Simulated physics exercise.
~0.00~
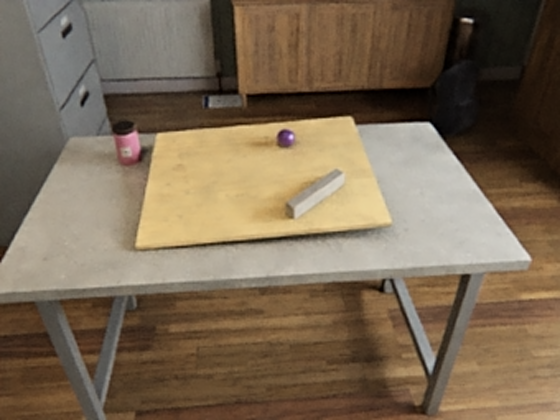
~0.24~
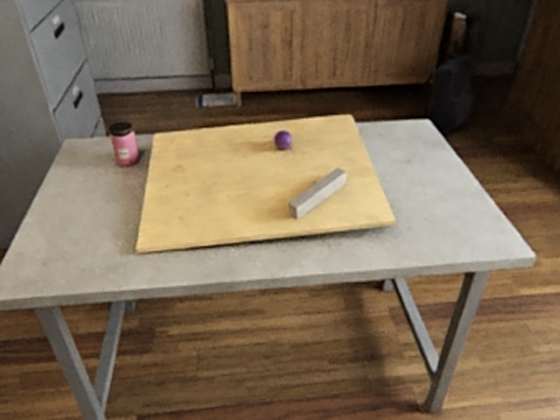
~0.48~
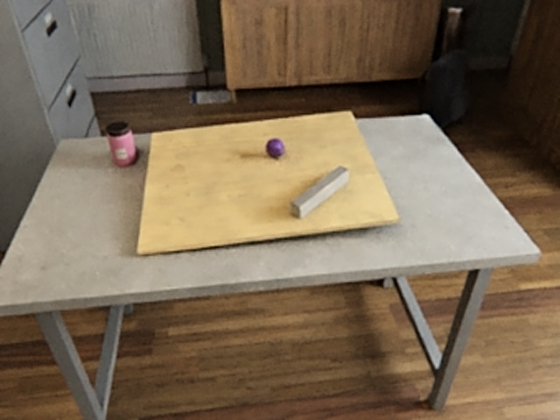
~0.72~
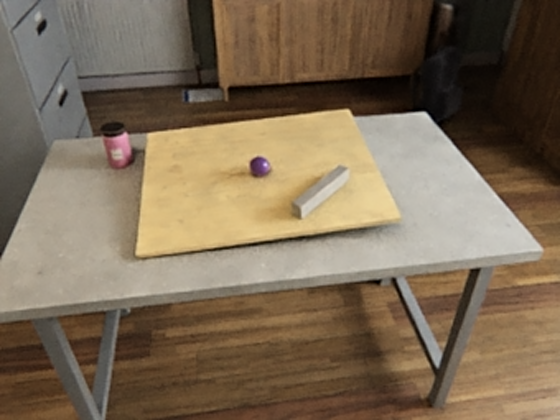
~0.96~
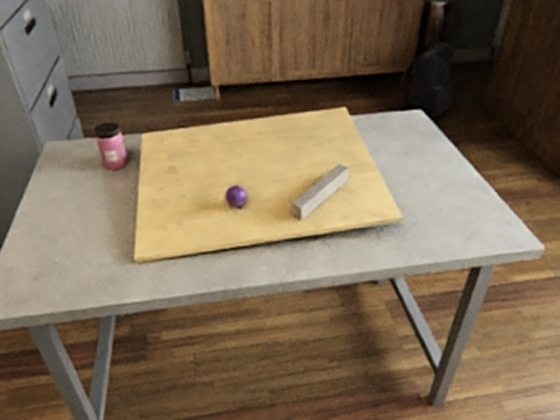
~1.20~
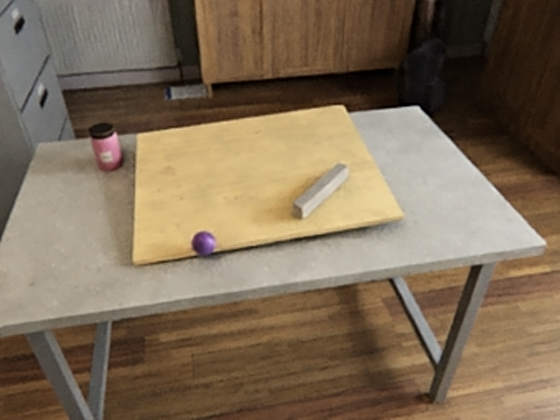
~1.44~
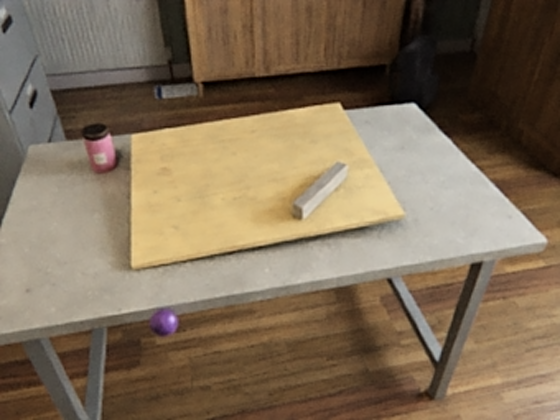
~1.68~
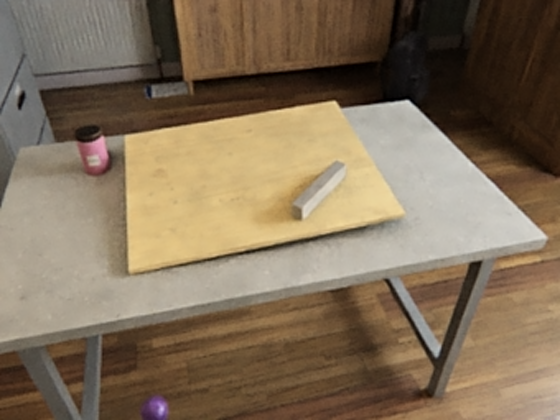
A purple ball rolls down a tilted wooden board and falls off the table's near edge.
